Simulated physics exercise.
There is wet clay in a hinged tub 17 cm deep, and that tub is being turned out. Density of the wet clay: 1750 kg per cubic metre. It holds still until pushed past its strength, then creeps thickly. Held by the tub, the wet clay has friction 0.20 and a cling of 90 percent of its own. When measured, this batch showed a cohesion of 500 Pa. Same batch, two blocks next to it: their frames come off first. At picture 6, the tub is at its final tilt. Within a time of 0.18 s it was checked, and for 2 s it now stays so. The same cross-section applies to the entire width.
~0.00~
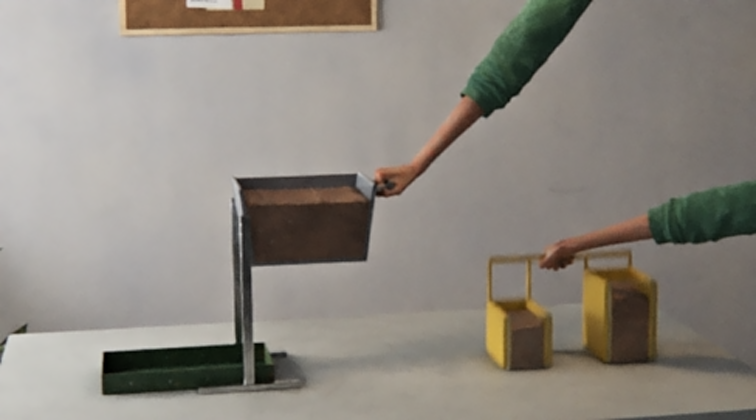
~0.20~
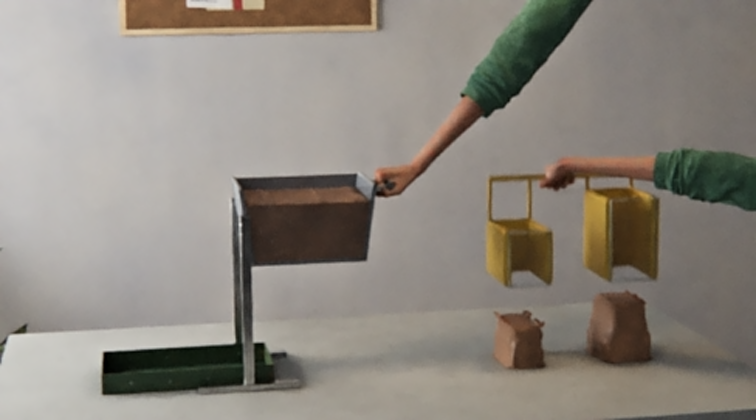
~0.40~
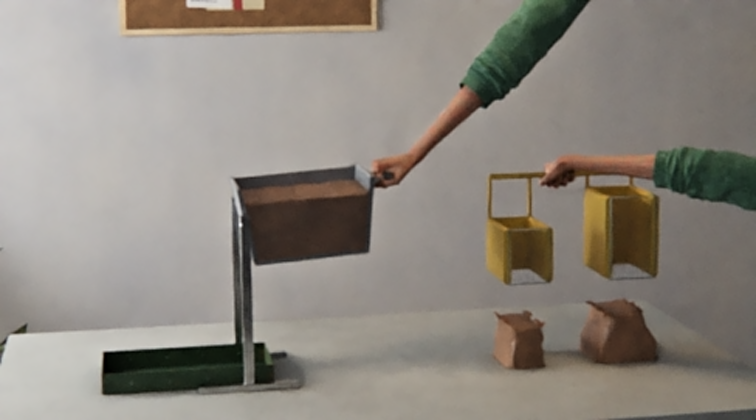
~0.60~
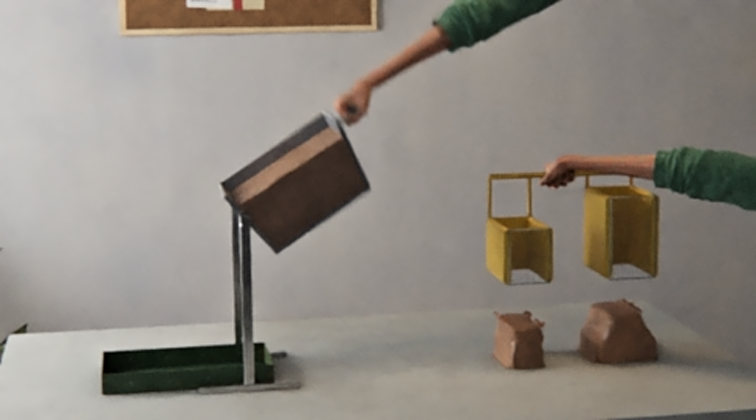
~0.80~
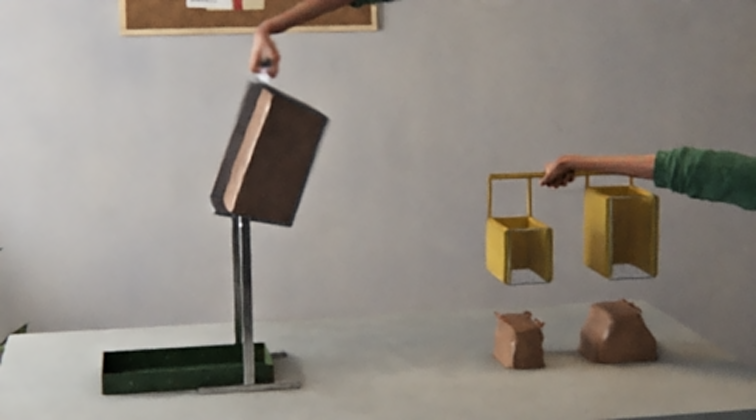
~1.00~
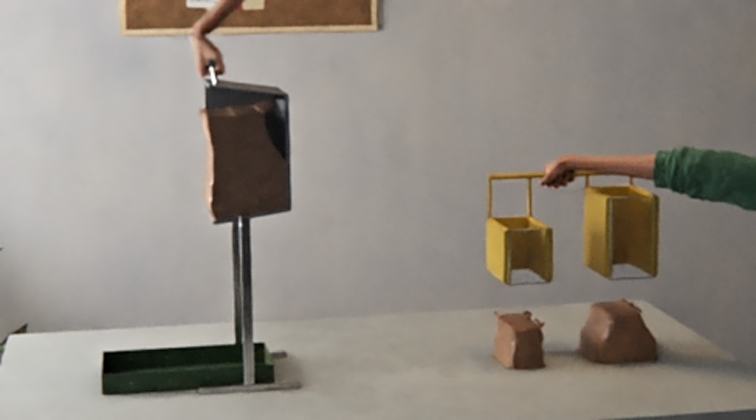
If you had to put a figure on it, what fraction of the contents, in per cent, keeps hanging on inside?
The fraction that keeps hanging on inside is around 35 per cent.
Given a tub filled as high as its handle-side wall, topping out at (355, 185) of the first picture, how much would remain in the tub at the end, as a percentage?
In that case close to 40 %.
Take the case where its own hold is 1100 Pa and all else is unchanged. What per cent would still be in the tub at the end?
40 %.
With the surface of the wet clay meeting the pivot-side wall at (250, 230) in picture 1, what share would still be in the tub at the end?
That works out near 55 %.
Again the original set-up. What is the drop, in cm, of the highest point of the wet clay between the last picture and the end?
15 cm or so.
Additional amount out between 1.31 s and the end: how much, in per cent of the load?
Load share from then on: Near 2 %.
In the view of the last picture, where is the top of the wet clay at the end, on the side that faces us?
Around (285, 173).
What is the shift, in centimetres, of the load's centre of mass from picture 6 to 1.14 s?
9 cm.
After 1.14 s, the tub is at 90 degrees and holds 57 %.
After 1.31 s, the tub is at 90 degrees and holds 36 %.
After 1.48 s, the tub is at 90 degrees and holds 35 %.
After 1.65 s, the tub is at 90 degrees and holds 35 %.
After 3.00 s, the tub is at 90 degrees and holds 35 %.
